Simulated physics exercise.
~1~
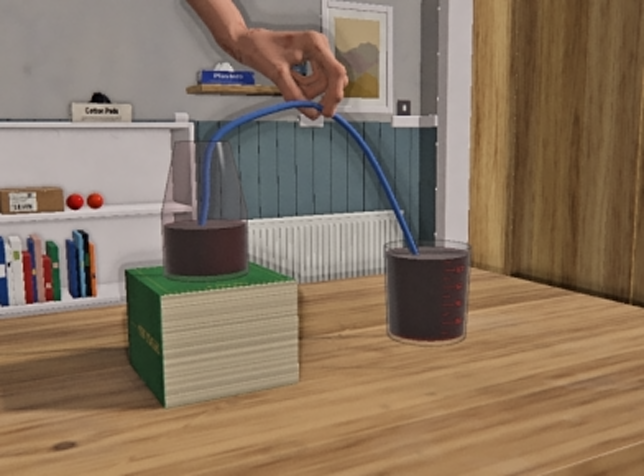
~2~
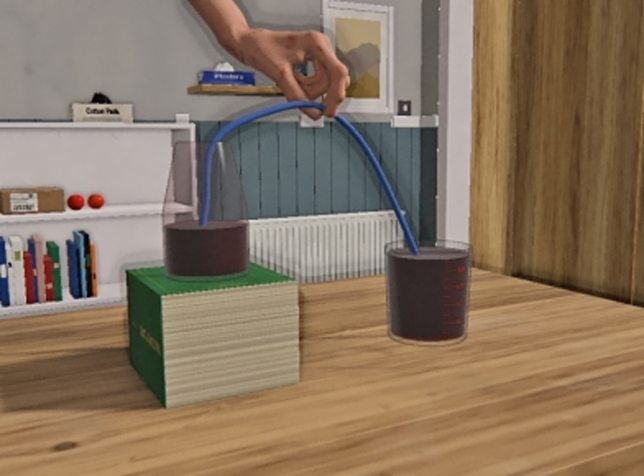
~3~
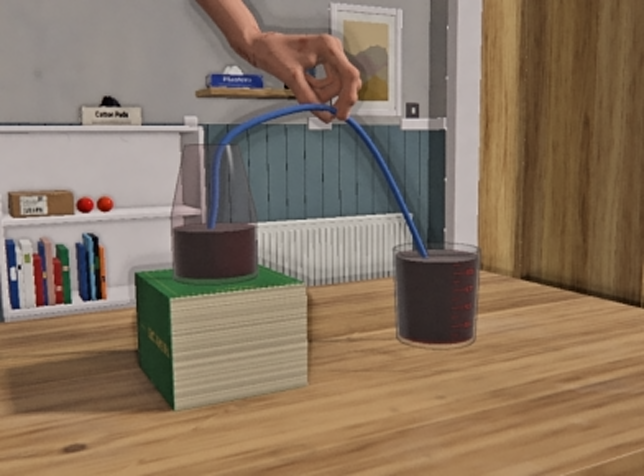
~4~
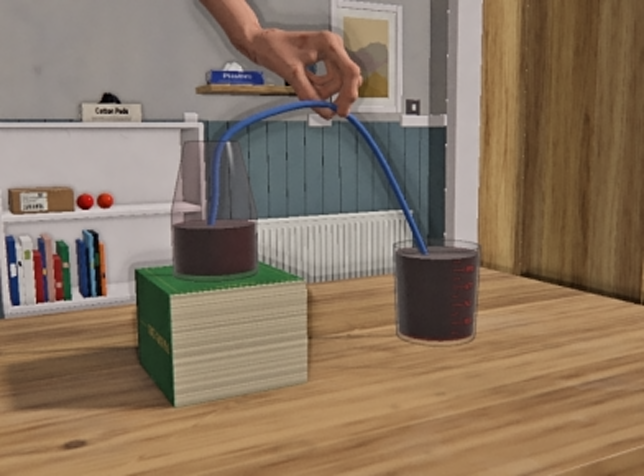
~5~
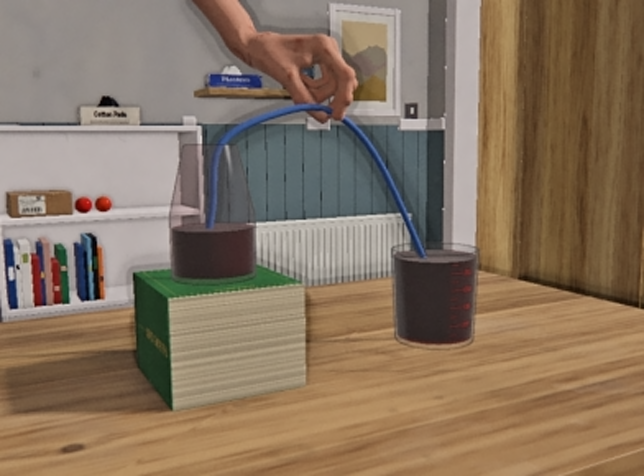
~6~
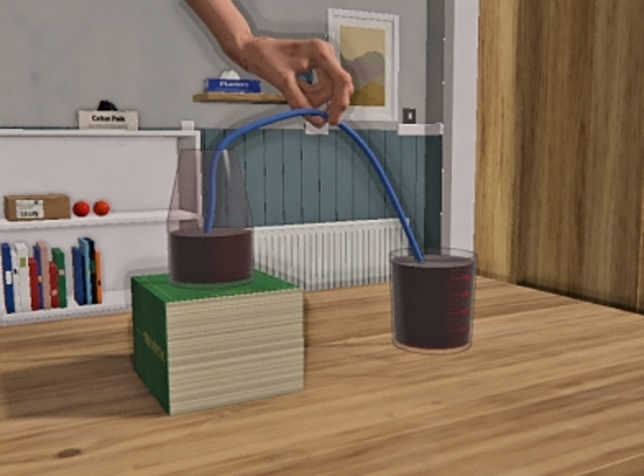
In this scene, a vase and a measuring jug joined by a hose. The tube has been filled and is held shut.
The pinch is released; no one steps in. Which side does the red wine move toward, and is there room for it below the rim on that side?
It flows: To the right; one that fills: No, it overflows.
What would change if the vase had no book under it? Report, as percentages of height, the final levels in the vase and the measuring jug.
They settle near 60 per cent and 70 per cent of their heights, in that order.
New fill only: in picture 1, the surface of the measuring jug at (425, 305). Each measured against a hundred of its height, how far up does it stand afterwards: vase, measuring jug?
Once it's all quiet they're at some 10 and 50 per cent of their heights, respectively.
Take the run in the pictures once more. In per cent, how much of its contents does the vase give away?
Some 70 per cent of the contents.
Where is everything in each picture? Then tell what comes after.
In the first frame, still shut; vase (205, 206) about a third full, up on the book; measuring jug (427, 289) nearly full, on the top itself.
In the second frame, the hose is pinched; vase about a third full, surface at (206, 225); measuring jug nearly full, surface at (428, 254).
In the third frame, nothing flows; vase (214, 209) about a third full; measuring jug (436, 291) nearly full.
In the fourth frame, fingers on the hose; vase about a third full, surface at (215, 225); measuring jug nearly full, surface at (436, 253).
In the fifth frame, still shut; vase (213, 209) about a third full, up on the book; measuring jug (434, 292) nearly full, on the top itself.
In the sixth frame, the hose is pinched; vase about a third full, surface at (211, 233); measuring jug nearly full, surface at (433, 262).
Shortly, the vase is about a quarter full; the measuring jug is full to the brim.
Then, the vase is nearly empty; the measuring jug is full to the brim; the lower one has lost some.
At the finish, the vase is nearly empty; the measuring jug is full to the brim; the lower one has lost some.
